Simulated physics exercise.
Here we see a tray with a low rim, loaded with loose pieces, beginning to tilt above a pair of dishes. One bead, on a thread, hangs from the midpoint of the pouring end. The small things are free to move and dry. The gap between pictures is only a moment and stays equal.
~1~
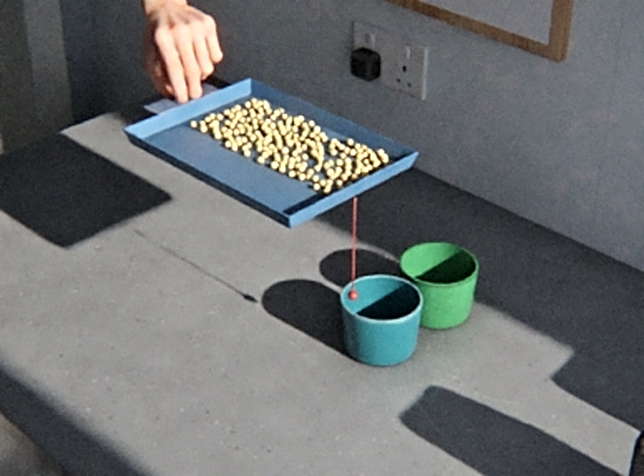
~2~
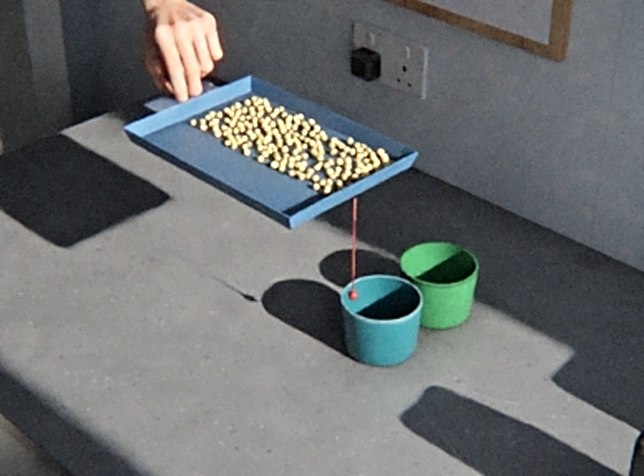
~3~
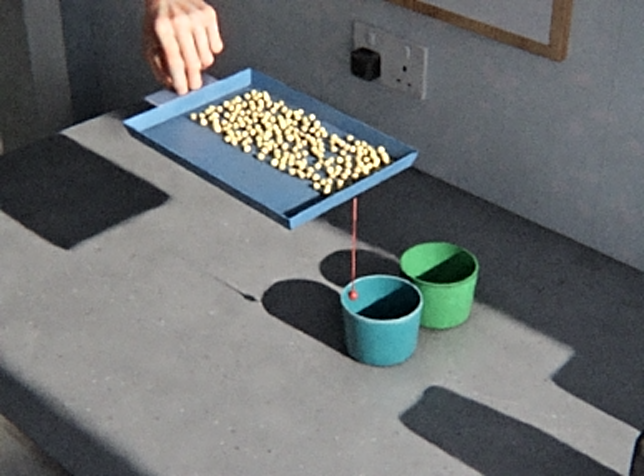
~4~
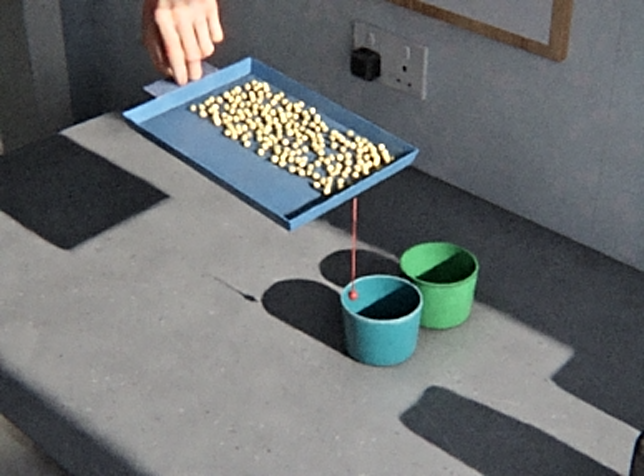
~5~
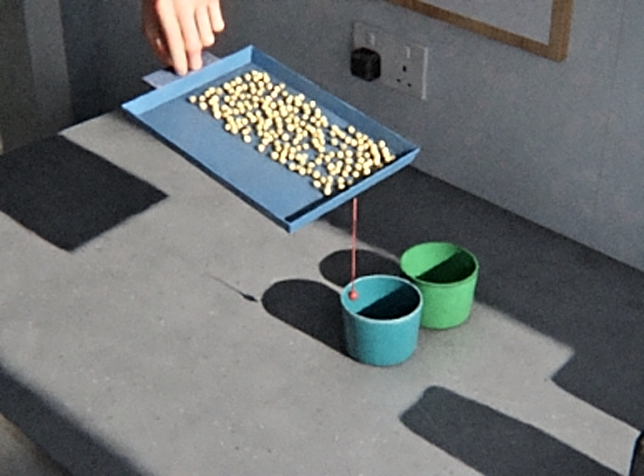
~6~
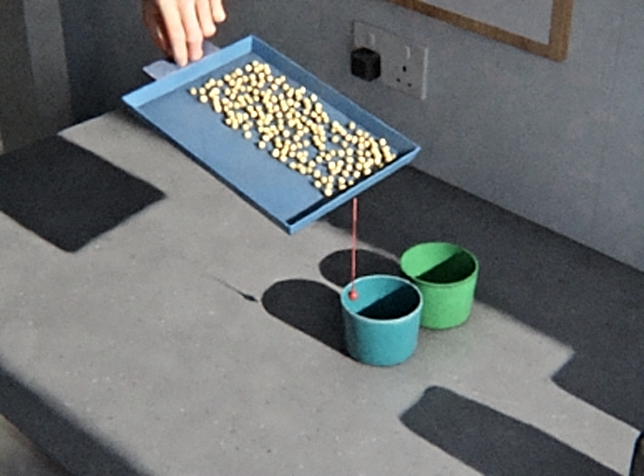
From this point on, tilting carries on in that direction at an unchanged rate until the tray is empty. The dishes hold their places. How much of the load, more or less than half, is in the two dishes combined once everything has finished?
The catch is short of half the load.
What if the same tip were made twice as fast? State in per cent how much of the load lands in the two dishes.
Roughly 0 percent, give or take.
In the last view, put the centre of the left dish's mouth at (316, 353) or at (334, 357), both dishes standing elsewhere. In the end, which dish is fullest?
It comes out as the dish further left in the first try and the dish further left in the second.
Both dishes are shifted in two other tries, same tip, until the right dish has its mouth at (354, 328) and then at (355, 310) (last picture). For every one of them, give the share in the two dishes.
It would be near 80 per cent first and near 80 per cent second.
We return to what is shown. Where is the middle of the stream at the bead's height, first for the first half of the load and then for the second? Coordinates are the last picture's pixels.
It goes through near (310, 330) first, then near (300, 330).
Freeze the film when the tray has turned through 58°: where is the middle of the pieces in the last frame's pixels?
Look around (314, 211) in the last picture.
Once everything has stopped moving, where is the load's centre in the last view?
About (313, 412).
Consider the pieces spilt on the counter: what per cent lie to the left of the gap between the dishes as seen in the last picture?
Close to 100 in a hundred.
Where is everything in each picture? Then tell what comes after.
The first frame shows corners of the pouring end at (290, 213) and (410, 152), level; middle of the load at (290, 143), soya beans; left dish at (410, 334); right dish at (467, 298); bead on its thread at (353, 295).
The second frame shows corners of the pouring end at (290, 213) and (410, 152), level; middle of the load at (290, 141).
The third frame shows corners of the pouring end at (290, 215) and (411, 151), tipped barely, lowest at the left corner; middle of the load at (290, 138).
The fourth frame shows corners of the pouring end at (290, 217) and (411, 150), tipped a little, lowest at the left corner; middle of the load at (290, 133).
The fifth frame shows corners of the pouring end at (290, 220) and (412, 149), tipped a little, lowest at the left corner; middle of the load at (290, 127).
The sixth frame shows corners of the pouring end at (291, 222) and (412, 148), tipped a little, lowest at the left corner; middle of the load at (291, 123); left dish at (410, 334); right dish at (467, 298).
Soon, tray tipped steeply; most on the tray; a small part outside both; a stray few in the air.
A while on, tray tipped right over; a small part on the tray; about two thirds outside both; about a quarter in the air.
Towards the end, tray tipped past a quarter turn; all outside both.
Finally, tray tipped past a quarter turn; none in the left dish; none in the right dish; all outside both.
